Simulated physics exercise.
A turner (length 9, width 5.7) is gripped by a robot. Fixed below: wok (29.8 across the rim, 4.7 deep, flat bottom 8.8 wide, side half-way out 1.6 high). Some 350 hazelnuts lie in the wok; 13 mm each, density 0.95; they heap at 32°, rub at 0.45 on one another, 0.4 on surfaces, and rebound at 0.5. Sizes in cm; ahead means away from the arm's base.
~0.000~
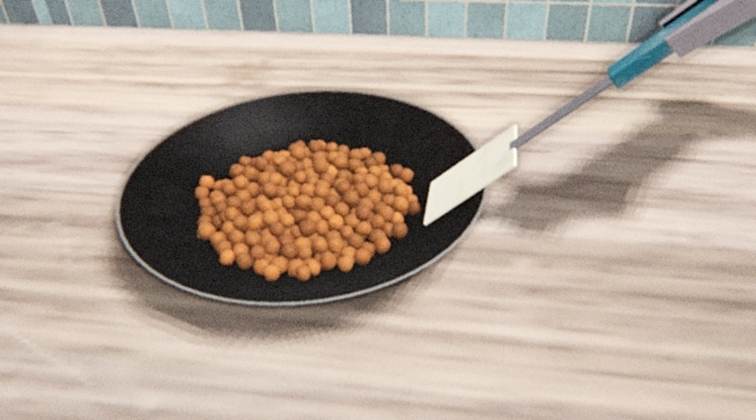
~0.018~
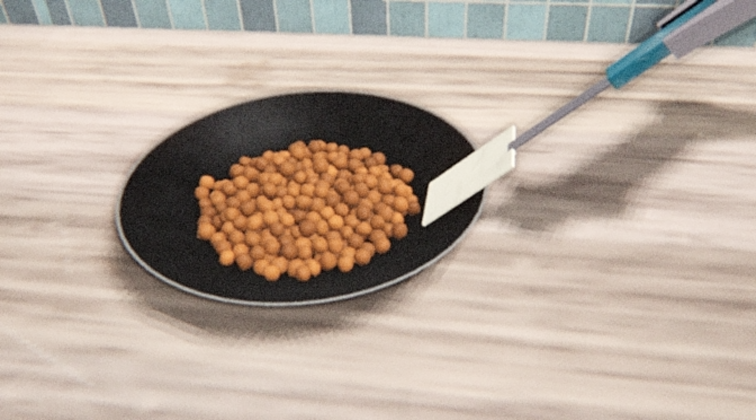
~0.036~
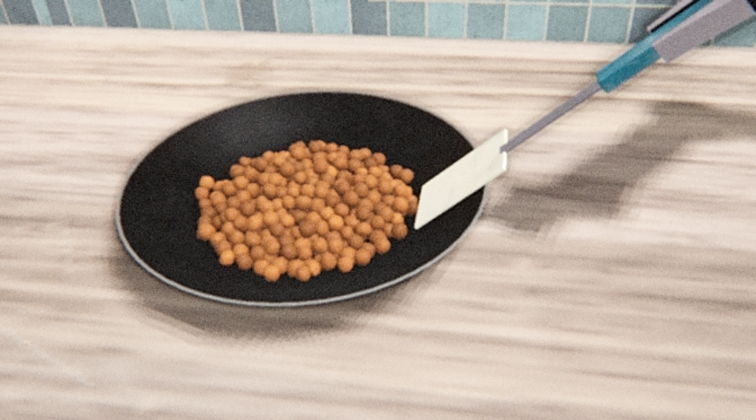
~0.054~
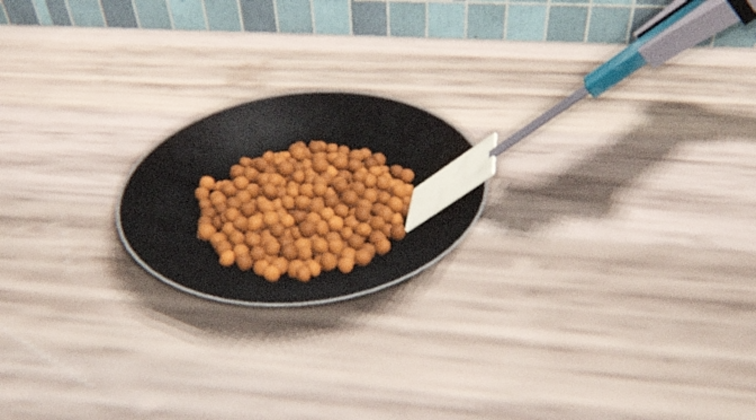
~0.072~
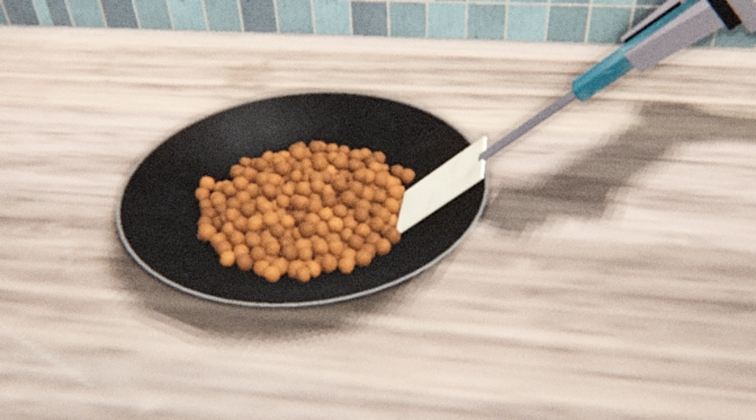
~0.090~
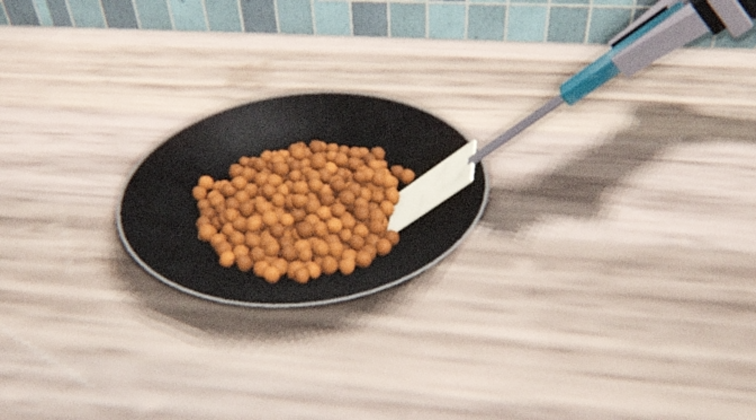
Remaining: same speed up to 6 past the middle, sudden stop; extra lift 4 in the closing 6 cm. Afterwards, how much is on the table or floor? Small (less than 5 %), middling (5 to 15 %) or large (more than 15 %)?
Answer: Small; less than 5 % of the hazelnuts finish on the table or floor.
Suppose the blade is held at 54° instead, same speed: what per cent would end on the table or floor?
In that case some 0 per cent.
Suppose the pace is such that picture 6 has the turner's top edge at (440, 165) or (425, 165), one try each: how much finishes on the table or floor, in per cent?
Some 5 and 15 per cent.
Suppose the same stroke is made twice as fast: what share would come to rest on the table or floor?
In that case some 10 per cent.
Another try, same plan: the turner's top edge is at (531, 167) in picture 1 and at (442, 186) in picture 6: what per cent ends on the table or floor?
Some 10 per cent.
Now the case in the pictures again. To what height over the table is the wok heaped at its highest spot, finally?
Roughly 6.0 cm.
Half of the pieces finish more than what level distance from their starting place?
Roughly 3 cm.
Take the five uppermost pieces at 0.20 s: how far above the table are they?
About 4 cm.
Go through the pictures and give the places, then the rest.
In the first picture, turner top edge at (515, 144), sloping 43°; upper third of the load around (299, 191), from x 200 to 415, top at y 145; 346 in the wok.
In the second picture, turner top edge at (514, 145), sloping 43°; upper third of the load around (299, 192), from x 200 to 415, top at y 145.
In the third picture, turner top edge at (505, 149), sloping 43°; upper third of the load around (299, 192), from x 200 to 415, top at y 150.
In the fourth picture, turner top edge at (495, 153), sloping 43°; upper third of the load around (299, 192), from x 200 to 405, top at y 150.
In the fifth picture, turner top edge at (484, 156), sloping 43°; upper third of the load around (299, 191), from x 200 to 405, top at y 150.
In the sixth picture, turner top edge at (474, 159), sloping 43°; upper third of the load around (297, 191), from x 200 to 405, top at y 150; 346 in the wok.
After 0.20 s, sloping 43°, highest piece 5 above the table; 346 in the wok.
After 0.31 s, sloping 43°, highest piece 6 above the table; 346 in the wok.
After 0.56 s, sloping 43°, highest piece 6 above the table; 346 in the wok.
After 1.61 s, sloping 43°, highest piece 6 above the table; 346 in the wok.
At rest, 346 in the wok. That is 0 % on the table or floor.
